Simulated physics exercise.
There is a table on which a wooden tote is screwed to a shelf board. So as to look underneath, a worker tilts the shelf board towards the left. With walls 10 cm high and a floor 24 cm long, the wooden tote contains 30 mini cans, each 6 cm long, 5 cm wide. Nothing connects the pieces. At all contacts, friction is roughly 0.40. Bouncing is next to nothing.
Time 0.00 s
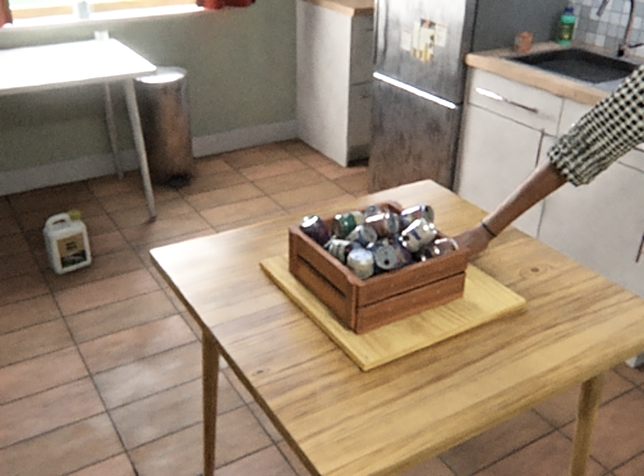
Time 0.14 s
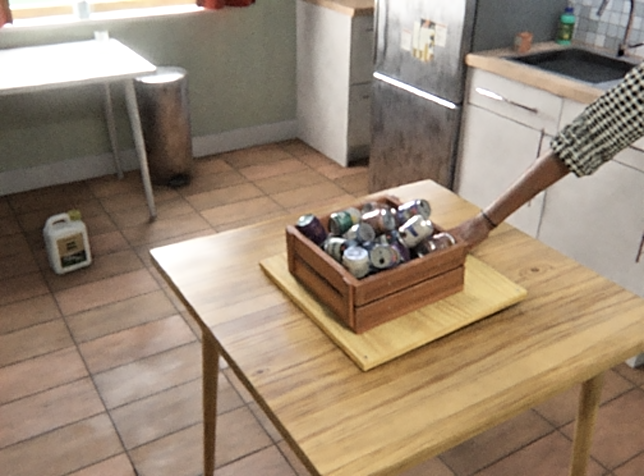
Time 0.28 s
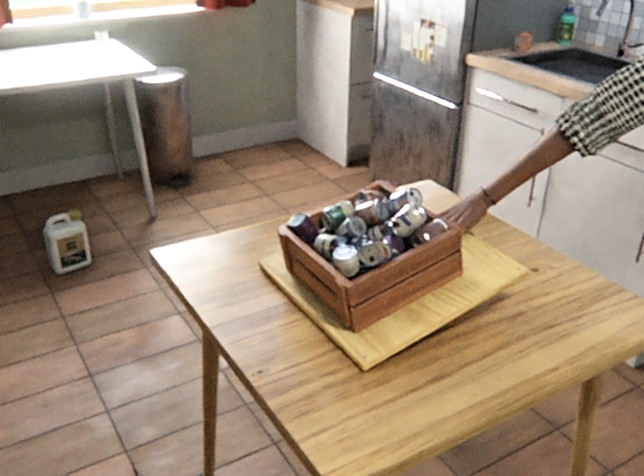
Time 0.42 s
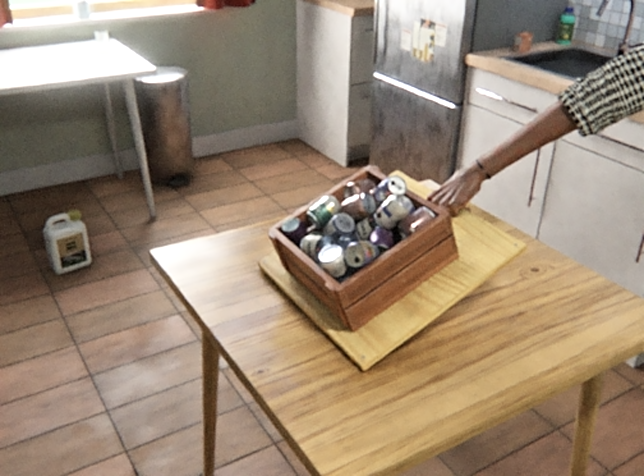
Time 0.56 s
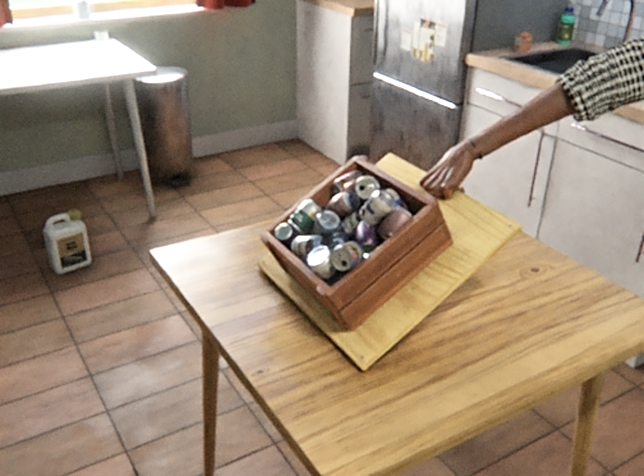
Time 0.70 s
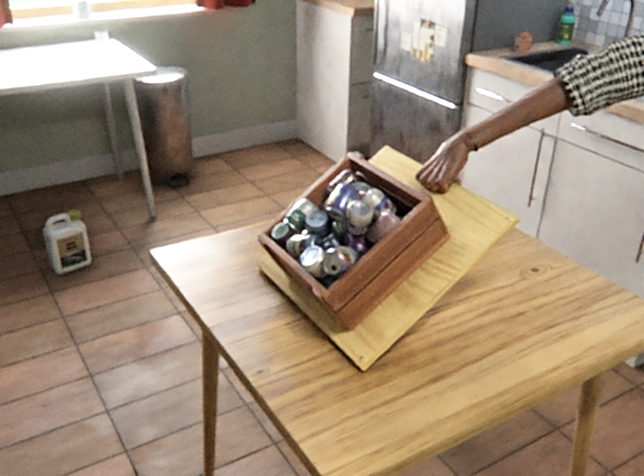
An arm in a black-and-white checked sleeve reaches in from the right over a pale wooden table in a tiled kitchen, seen from above at an angle. A reddish-brown wooden crate full of small cans sits on a yellowish board, with a white jug, metal bin and fridge behind. The hand raises the board's right side, tilting board and crate leftward as the cans shift inside; the camera stays still.
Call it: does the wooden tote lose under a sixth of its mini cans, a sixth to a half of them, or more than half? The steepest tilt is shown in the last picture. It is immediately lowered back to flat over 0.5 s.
It loses under a sixth of them.
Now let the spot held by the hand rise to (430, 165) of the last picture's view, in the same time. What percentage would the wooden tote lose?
The wooden tote would shed 10 percent of its load.
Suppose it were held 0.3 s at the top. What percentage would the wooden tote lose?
In that case the wooden tote sheds 10 percent of its load.
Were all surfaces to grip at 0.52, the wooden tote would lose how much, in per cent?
In that case the wooden tote sheds 0 per cent of its load.
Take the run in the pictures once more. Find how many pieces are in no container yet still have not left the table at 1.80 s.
I'd guess near 1.
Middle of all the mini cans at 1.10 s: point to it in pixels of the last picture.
Near (365, 256).
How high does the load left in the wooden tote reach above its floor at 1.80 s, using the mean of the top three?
13 cm or so.
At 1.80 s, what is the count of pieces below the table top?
Estimated tally of pieces: Close to 0.
After 0.88 s, tilt 23°; 1 of 30 out of the wooden tote.
After 1.10 s, tilt 3°; 1 of 30 out of the wooden tote.
After 1.40 s, tilt 0°; 1 of 30 out of the wooden tote.
Outcome (at 1.80 s), 1 of 30 out of the wooden tote. Asked share, 1 of 30, 3 per cent.
